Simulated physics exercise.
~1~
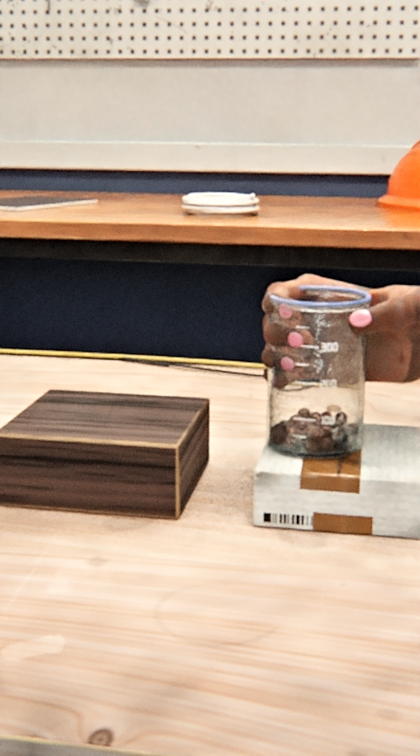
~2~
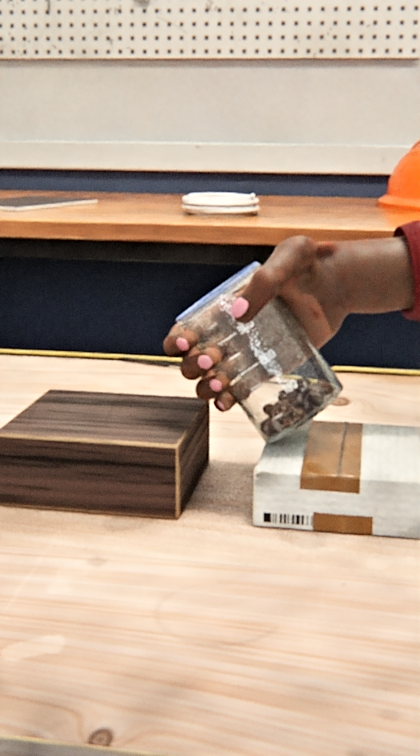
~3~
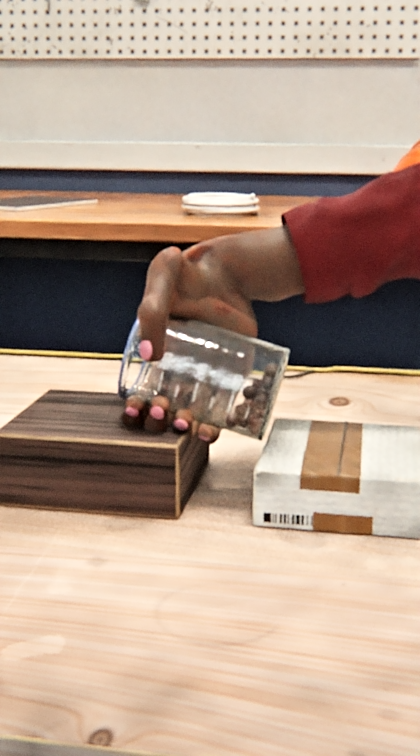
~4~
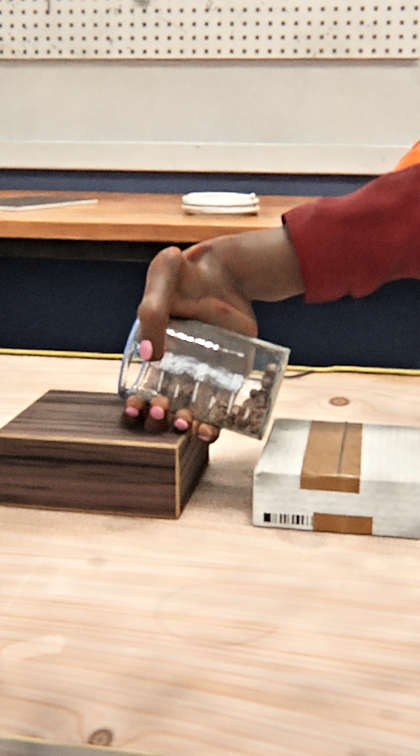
At the start, a hand with pink nails holds an open clear beaker upright on a white taped box, with small brown pieces gathered at its bottom and a dark wooden block to the left. The hand lifts the beaker a little and tips it to the left, its base staying near the edge of the box. It then moves farther left and leans over more, until it lies nearly sideways with its rim end against the block. The hand keeps it there, and the pieces remain inside, settled near the base.
